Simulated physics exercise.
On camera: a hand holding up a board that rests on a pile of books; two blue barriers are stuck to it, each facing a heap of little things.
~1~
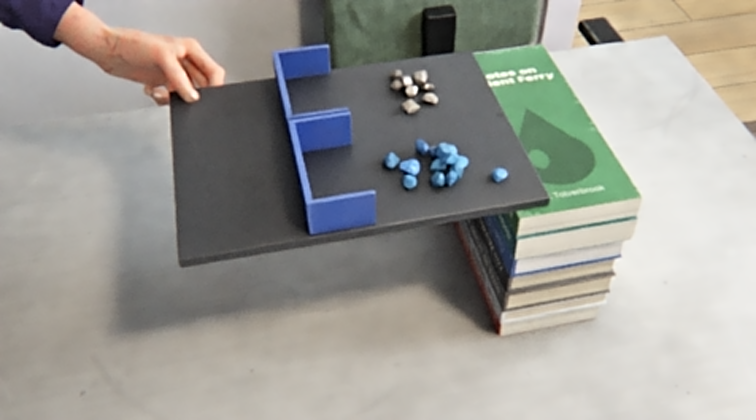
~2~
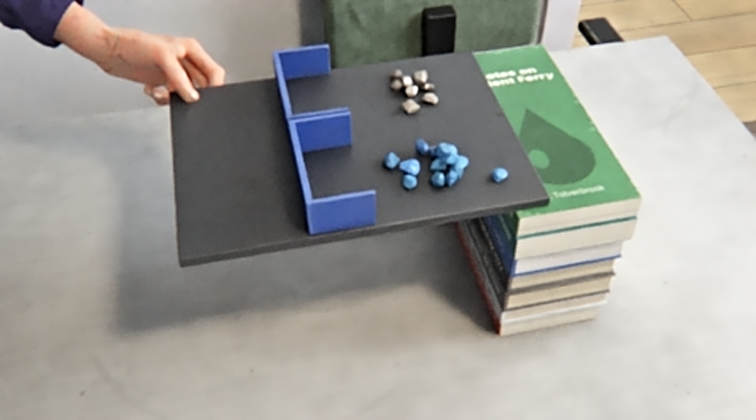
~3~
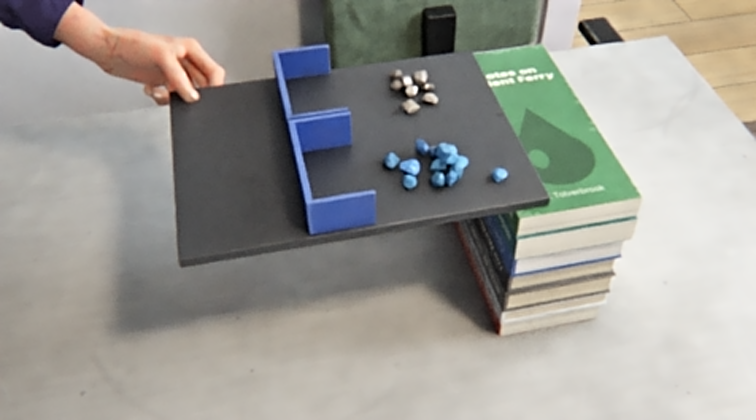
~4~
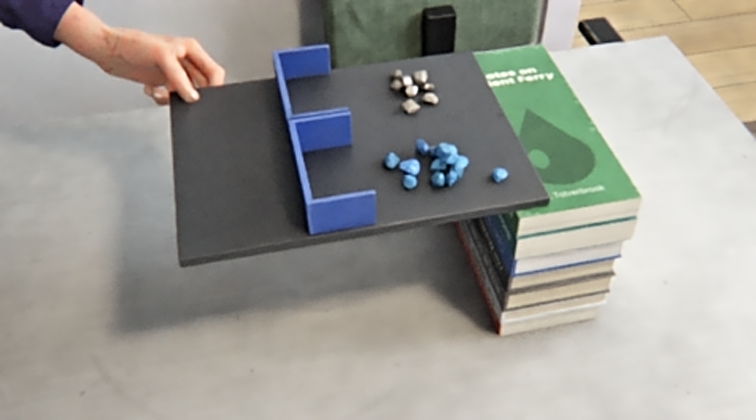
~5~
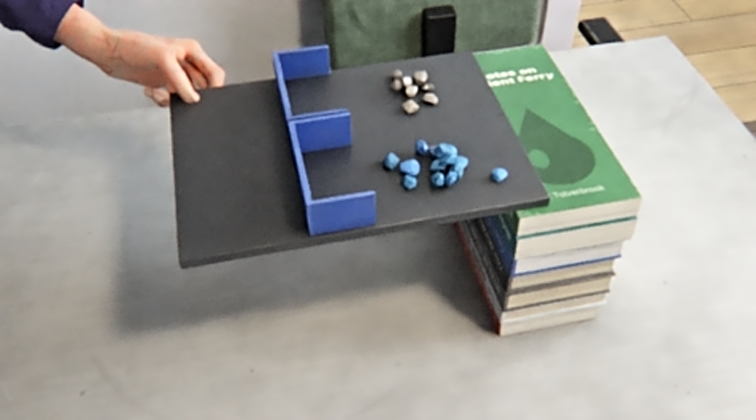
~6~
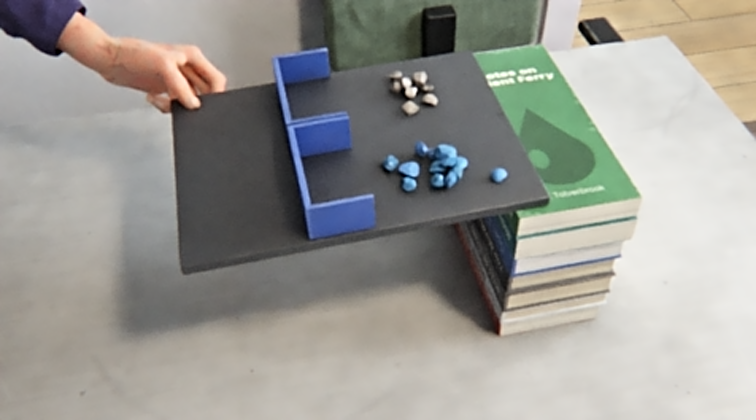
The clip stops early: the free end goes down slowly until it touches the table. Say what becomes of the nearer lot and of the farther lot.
In the end the nearer lot is stopped by its bar, and the farther lot is stopped by its bar.
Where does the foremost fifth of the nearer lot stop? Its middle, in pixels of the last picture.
Around (355, 284).
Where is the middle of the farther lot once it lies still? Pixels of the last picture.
Near (330, 181).
Then, 0.44 s past the last view, board sloping at 13°; nearer lot where it was; farther lot where it was.
Then, 1.00 s past the last view, board sloping at 27°; nearer lot on its way down; farther lot where it was.
Then, 1.60 s past the last view, board sloping at 40°; nearer lot has reached its bar; farther lot has reached its bar.
Finally, board resting at 40°; nearer lot gathered behind its bar; farther lot gathered behind its bar.
